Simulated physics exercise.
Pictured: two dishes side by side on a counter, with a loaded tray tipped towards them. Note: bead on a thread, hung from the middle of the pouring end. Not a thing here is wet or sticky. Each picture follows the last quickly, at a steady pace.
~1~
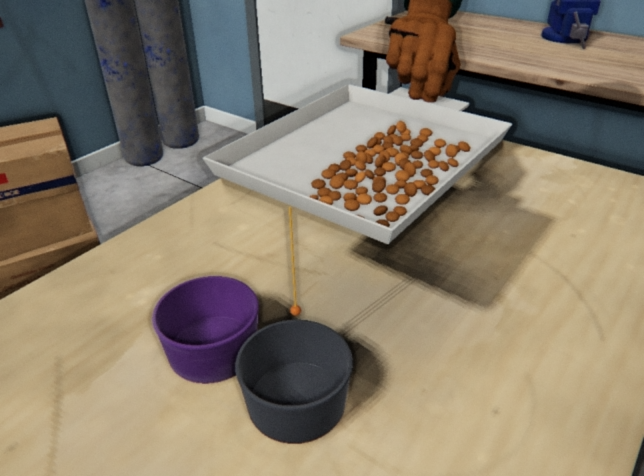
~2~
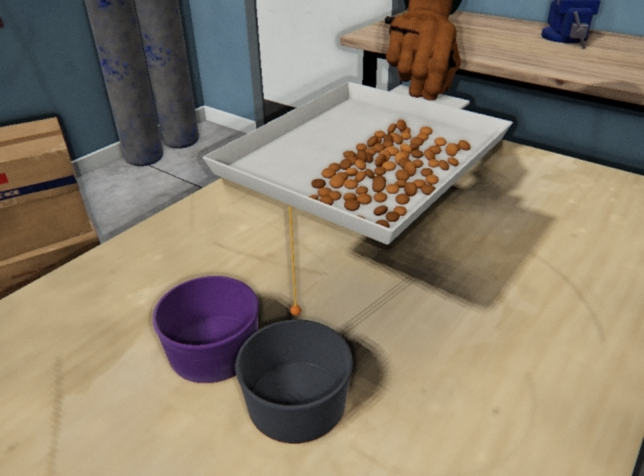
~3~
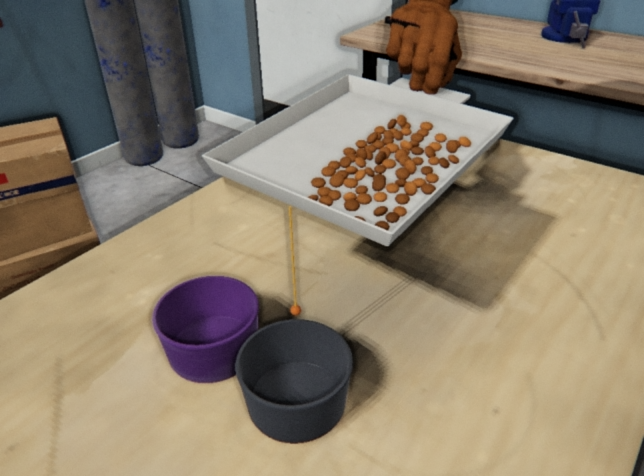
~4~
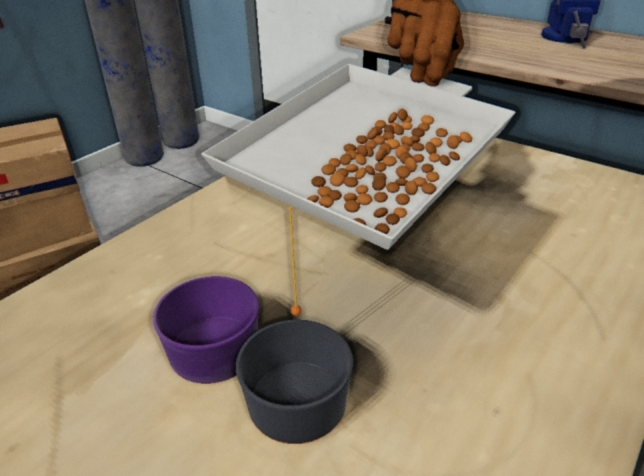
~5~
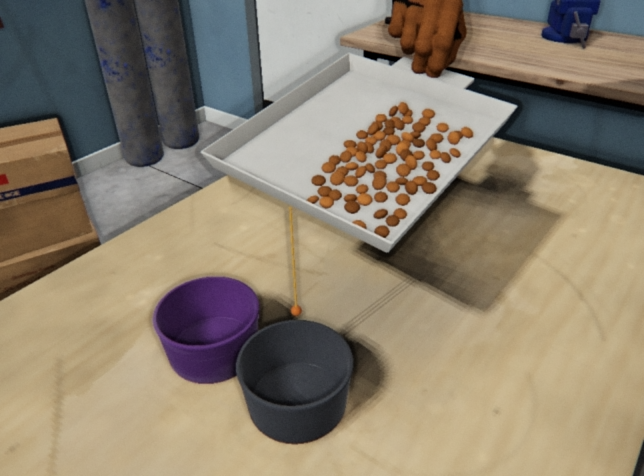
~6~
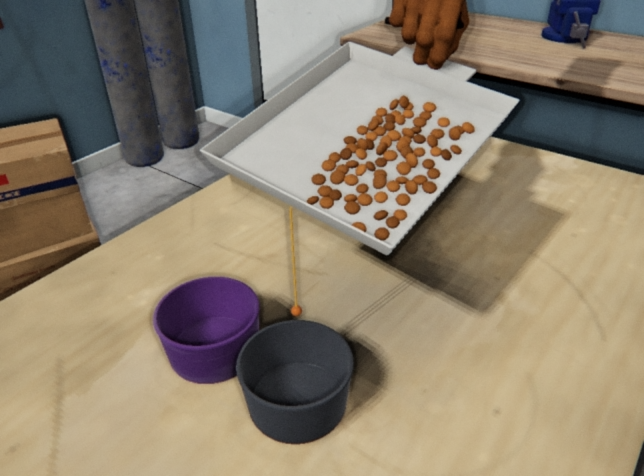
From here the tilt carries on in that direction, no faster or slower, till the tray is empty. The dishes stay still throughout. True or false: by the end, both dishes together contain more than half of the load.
False.
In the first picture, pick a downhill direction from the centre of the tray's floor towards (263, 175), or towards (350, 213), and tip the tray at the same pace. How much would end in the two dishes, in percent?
In turn 80 and 20 in a hundred.
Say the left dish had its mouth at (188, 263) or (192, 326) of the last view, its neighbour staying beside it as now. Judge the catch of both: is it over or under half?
Earlier try a minority share, later try a minority share.
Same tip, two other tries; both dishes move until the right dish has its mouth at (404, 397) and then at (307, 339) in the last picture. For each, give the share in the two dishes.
Close to 70 in a hundred, then close to 10 in a hundred.
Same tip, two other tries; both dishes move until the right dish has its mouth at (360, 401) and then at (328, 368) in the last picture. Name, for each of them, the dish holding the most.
In the first try it's the one on the right, and in the second it's the one on the right.
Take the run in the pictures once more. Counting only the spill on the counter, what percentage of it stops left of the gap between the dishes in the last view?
I'd put it at close to 0 per cent.
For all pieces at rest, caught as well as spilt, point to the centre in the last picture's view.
Resting centre, last frame: Roughly (384, 418).
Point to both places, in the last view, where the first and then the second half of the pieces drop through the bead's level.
First part (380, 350), rest (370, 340).
Soon after the last picture, tray tipped steeply; all on the tray.
A little later, tray tipped right over; a small part on the tray; a small part in the right dish; about two thirds outside both; a small part in the air.
Later still, tray tipped past a quarter turn; a small part in the right dish; nearly all outside both.
At rest, tray tipped past a quarter turn; a small part in the right dish; none in the left dish; nearly all outside both.
